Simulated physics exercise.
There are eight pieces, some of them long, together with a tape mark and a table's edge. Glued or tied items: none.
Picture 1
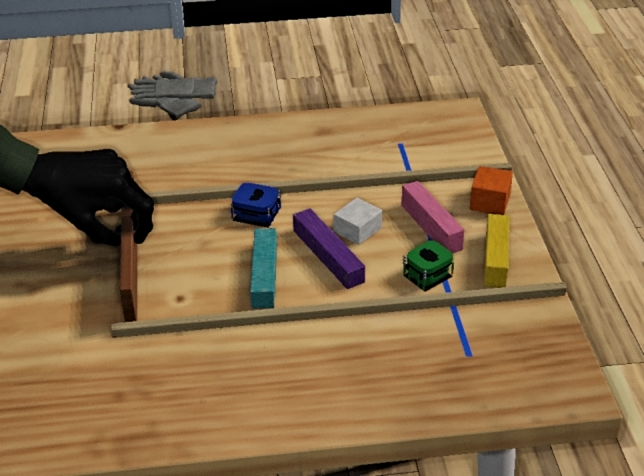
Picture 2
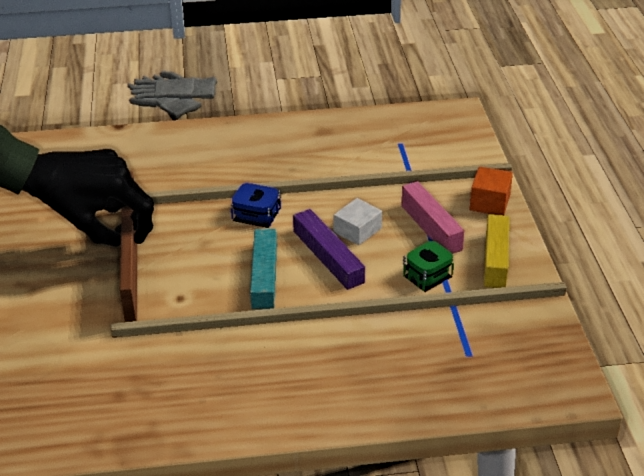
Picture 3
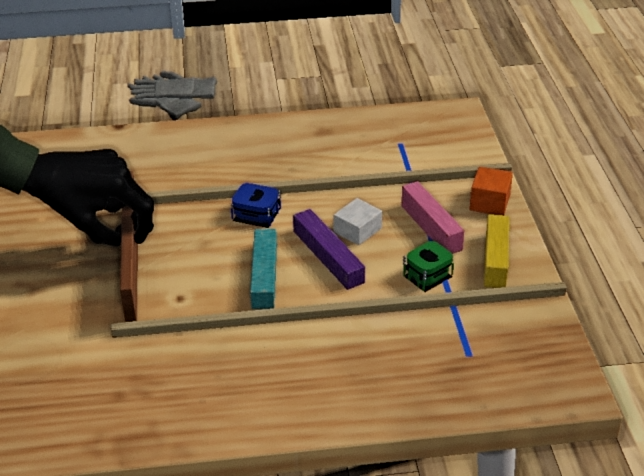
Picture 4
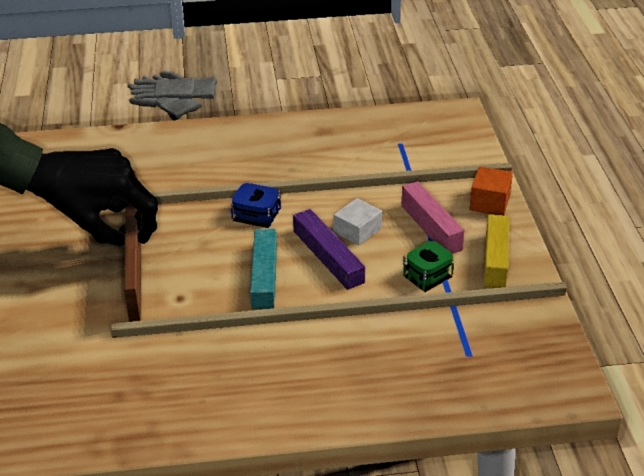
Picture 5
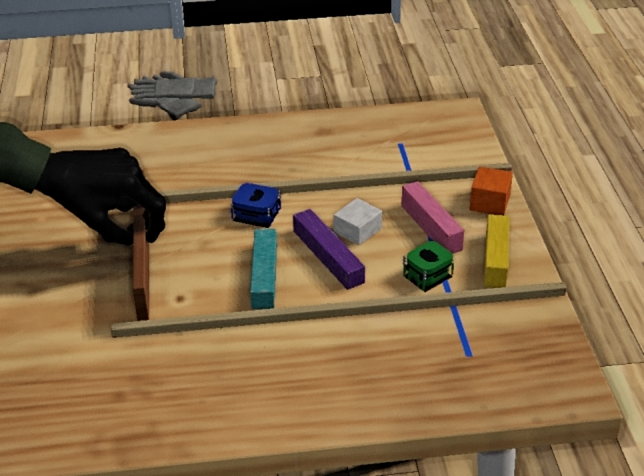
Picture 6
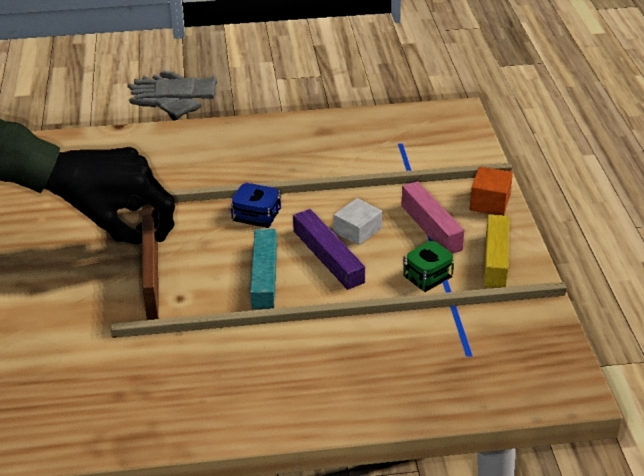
A brown board, held upright by a black-gloved hand, stayed still at first, then slid slightly right between two wooden rails, while the eight colorful pieces in front of it stayed put.
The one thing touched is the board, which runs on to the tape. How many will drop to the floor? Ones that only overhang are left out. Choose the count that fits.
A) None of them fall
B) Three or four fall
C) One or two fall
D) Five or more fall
Option C: One or two fall.
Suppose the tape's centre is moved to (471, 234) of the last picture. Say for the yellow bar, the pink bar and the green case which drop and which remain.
Yellow bar: Goes down; pink bar: Goes down; green case: Stays in place.
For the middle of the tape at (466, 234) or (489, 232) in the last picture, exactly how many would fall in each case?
The floor gets 3 the first time and 5 the second.
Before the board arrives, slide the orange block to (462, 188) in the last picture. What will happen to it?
In the end it falls away.
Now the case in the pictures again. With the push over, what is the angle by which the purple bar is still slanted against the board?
I'd estimate about 0 degrees.
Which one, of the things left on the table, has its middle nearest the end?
The yellow bar finishes closest.
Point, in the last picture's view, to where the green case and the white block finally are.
Look around (507, 262) for the first and around (482, 205) for the second.
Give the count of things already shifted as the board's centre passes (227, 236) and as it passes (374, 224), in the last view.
That makes 0 at the first spot and 7 at the second.
Soon after, none off yet; orange block at rest near (491, 191); yellow bar at rest near (497, 250); pink bar at rest near (432, 218).
At rest, the number that fall off is one or two; fallen, orange block.
